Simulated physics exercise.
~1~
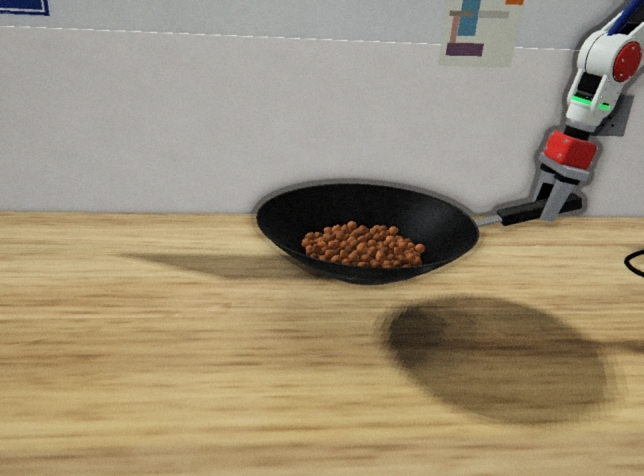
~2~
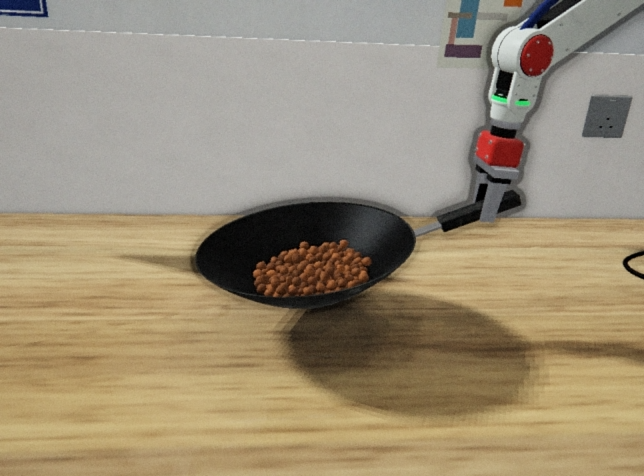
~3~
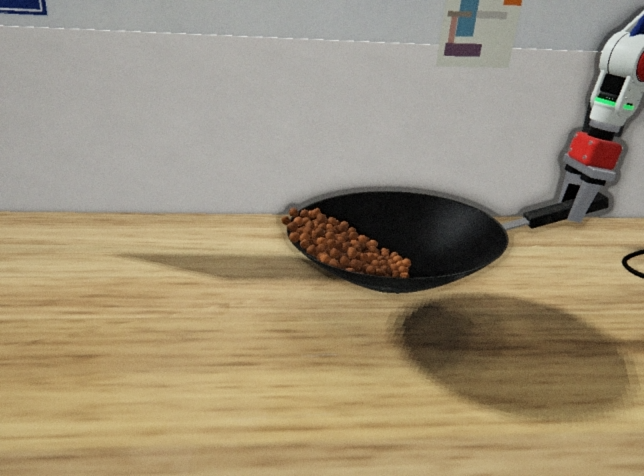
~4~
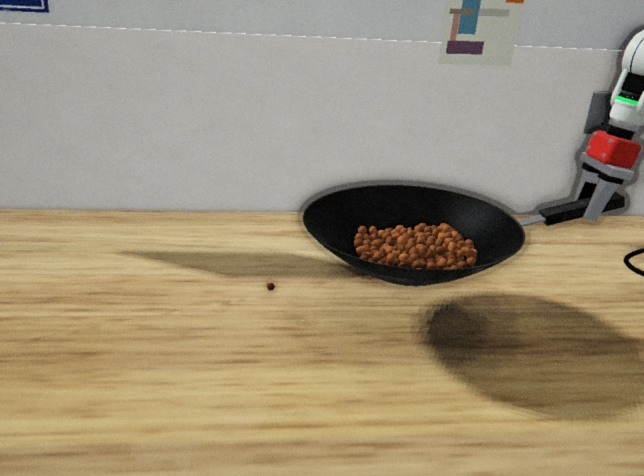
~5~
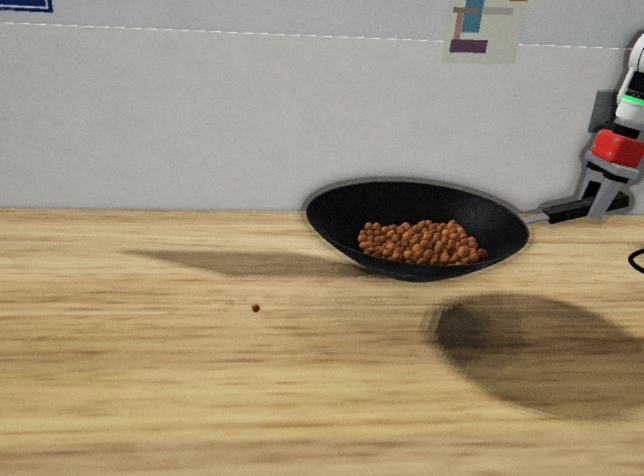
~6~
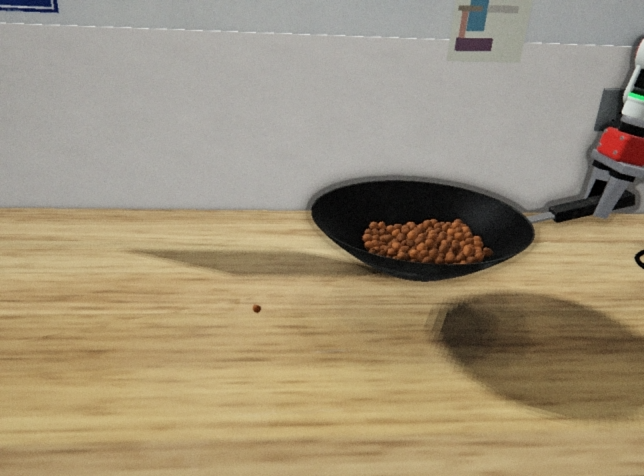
The footage shows a robot arm holding a black wok of brown hazelnuts above a wooden surface, moving it left and then back right as the nuts slide up its left side. One nut drops onto the surface while the rest settle in the wok, which comes to rest.
